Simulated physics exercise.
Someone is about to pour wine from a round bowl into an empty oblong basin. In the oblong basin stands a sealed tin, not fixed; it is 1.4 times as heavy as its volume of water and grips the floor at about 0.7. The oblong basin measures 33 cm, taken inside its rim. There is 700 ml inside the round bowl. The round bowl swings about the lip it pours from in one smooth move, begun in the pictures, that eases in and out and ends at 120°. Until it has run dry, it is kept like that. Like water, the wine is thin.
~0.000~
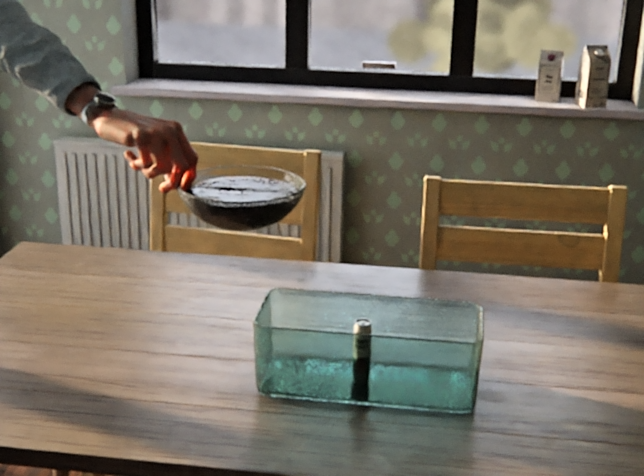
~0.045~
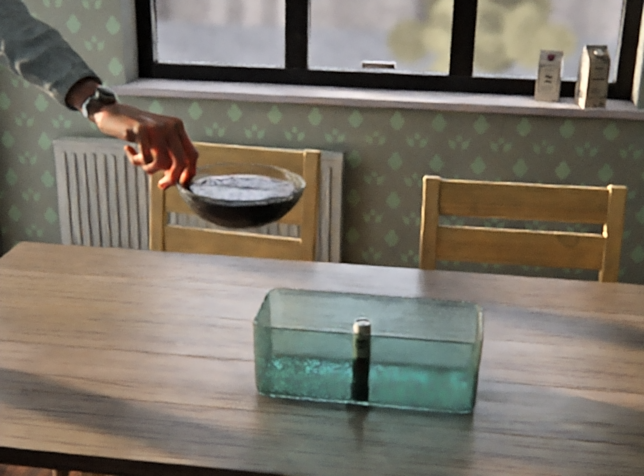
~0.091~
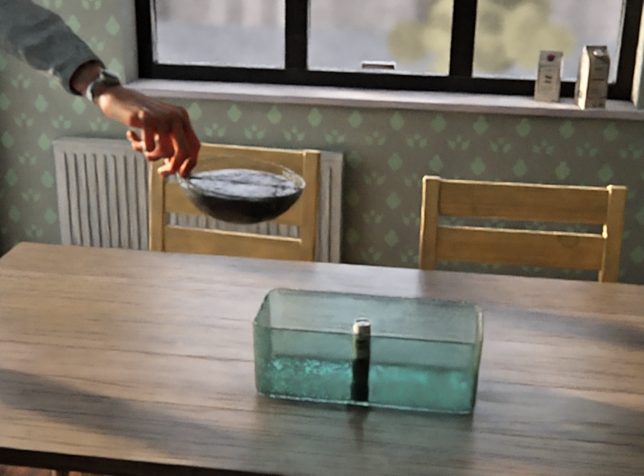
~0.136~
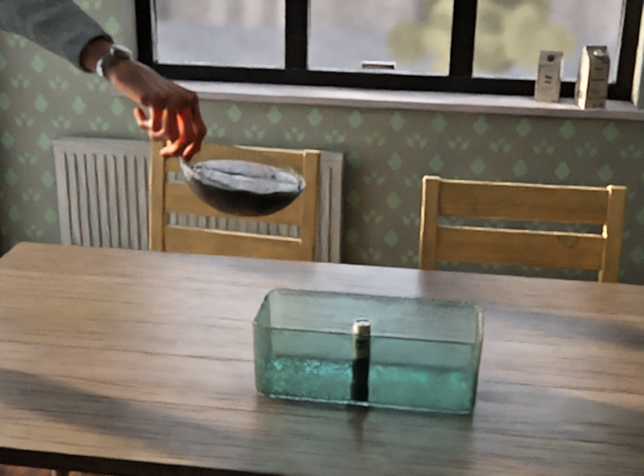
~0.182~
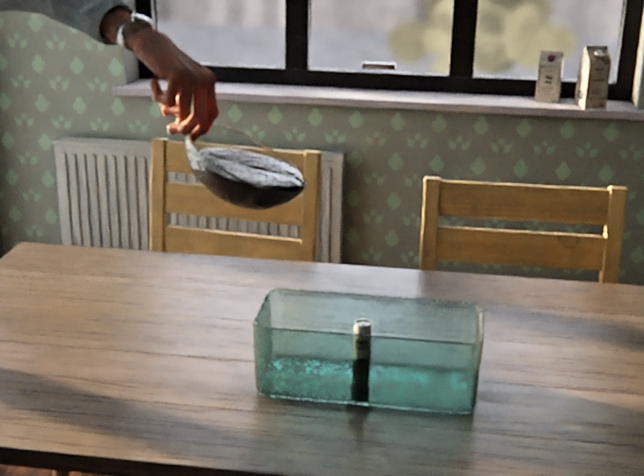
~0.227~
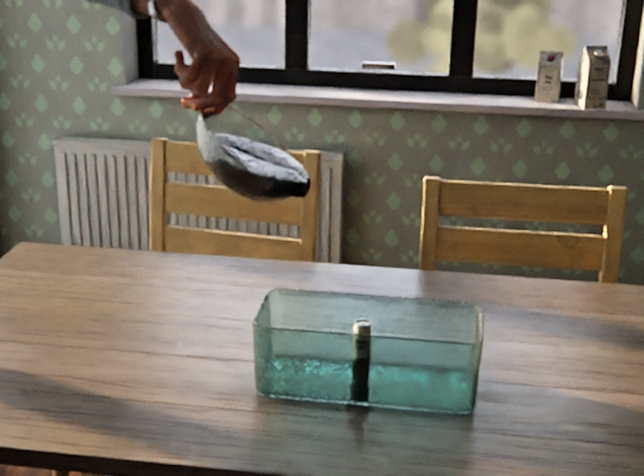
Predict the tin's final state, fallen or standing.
I predict it is fallen.
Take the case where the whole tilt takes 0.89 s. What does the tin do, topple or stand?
Then the tin tumbles.
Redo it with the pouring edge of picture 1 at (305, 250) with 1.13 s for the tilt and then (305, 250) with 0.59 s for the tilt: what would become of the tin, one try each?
Trial 1 - tin stays standing; trial 2 - tin stays standing.
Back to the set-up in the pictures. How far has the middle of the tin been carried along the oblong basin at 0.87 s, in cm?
Centre to centre, close to 7 cm.
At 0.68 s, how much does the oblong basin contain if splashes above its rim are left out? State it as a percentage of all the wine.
I reckon close to 86 per cent.
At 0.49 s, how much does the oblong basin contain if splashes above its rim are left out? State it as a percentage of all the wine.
Near 12 in a hundred.
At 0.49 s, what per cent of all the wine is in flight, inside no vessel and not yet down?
Around 88 percent.
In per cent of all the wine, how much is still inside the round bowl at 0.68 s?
I'd estimate some 0 per cent.
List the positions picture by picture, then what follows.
In the first picture, it leans 0°; its right rim is at (304, 188); the wine meets the walls at (186, 188) and (300, 195); the oblong basin's rim runs from (262, 307) to (482, 324); the tin's top is at (363, 325).
In the second picture, it leans 2°; its right rim is at (304, 188); the wine meets the walls at (186, 186) and (299, 194).
In the third picture, it leans 7°; its right rim is at (303, 189); the wine meets the walls at (186, 179) and (300, 191).
In the fourth picture, it leans 15°; its right rim is at (303, 189); the wine meets the walls at (189, 167) and (301, 186).
In the fifth picture, it leans 26°; its right rim is at (303, 189); the wine meets the walls at (194, 152) and (291, 176); 2 per cent is over the edge.
In the sixth picture, it leans 39°; its right rim is at (302, 189); the wine meets the walls at (202, 136) and (284, 166); 8 per cent is over the edge.
By 0.49 s the tilt is 111° and 1 per cent is still to pour; the tin stands where it began.
By 0.68 s the tilt is 120° and 0 per cent is still to pour; the tin leans 4°.
By 0.87 s the tilt is 120° and 1 per cent is still to pour; the tin lies on its side.
By 1.09 s the tilt is 120° and 0 per cent is still to pour; the tin lies on its side.
At rest the tin lies on its side.
